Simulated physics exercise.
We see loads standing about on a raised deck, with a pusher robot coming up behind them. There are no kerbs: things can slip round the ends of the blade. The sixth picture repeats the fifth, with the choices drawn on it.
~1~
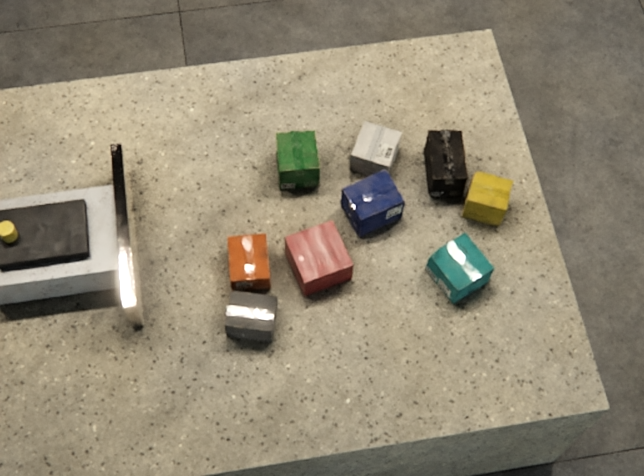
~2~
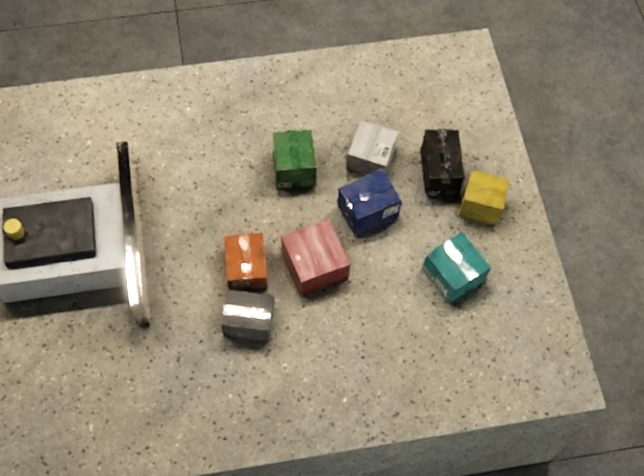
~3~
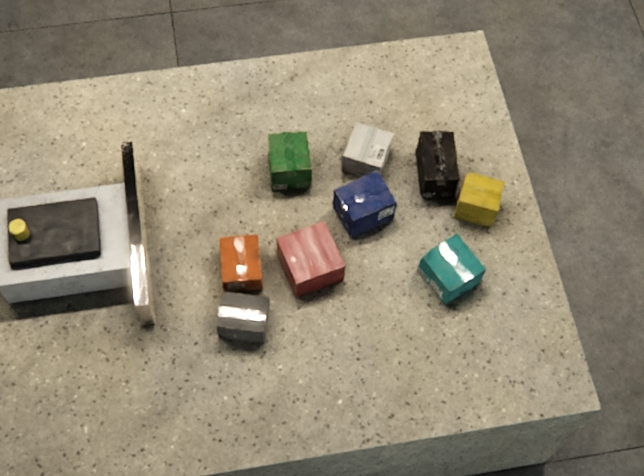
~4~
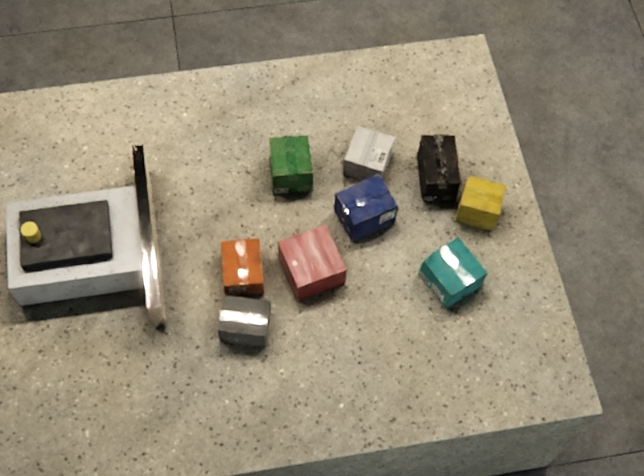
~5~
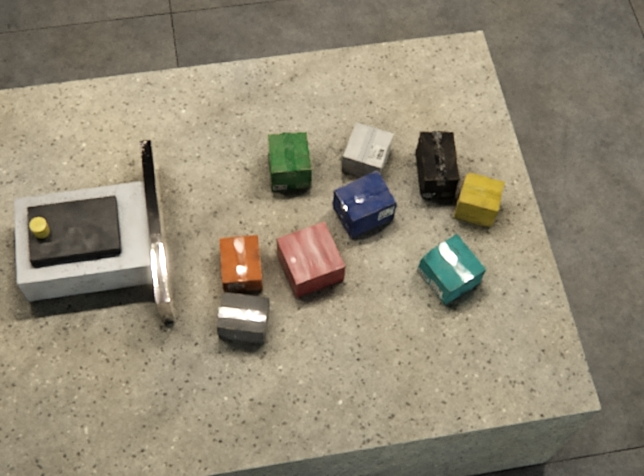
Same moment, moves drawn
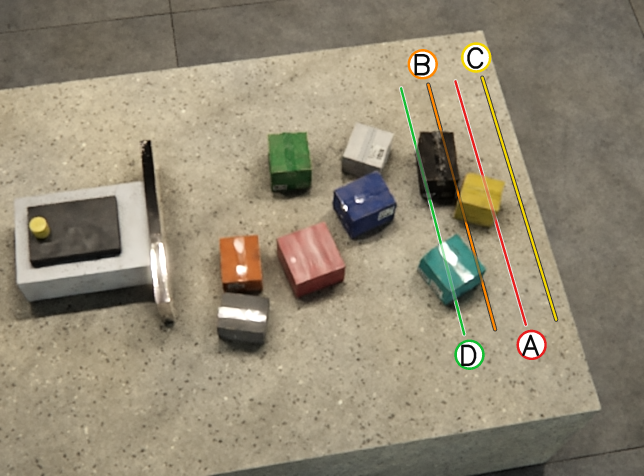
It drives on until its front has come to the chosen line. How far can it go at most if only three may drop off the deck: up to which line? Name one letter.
It should halt at B.
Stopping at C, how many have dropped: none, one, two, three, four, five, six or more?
In all, six or more.
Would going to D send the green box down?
No.
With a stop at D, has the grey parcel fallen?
No.
On the marked copy, A at (488, 195); B at (460, 199); C at (517, 191); D at (431, 203).
Following B. Soon after the start, robot (195, 212); grey parcel (276, 327); blue box (371, 203).
Later, robot (308, 196); turquoise parcel (508, 264); yellow box (485, 202).
In the end, robot (394, 184); turquoise parcel over the edge; black box (524, 164); one fallen.
As for the rest, A drops five; C drops eight; D is within the limit but short.
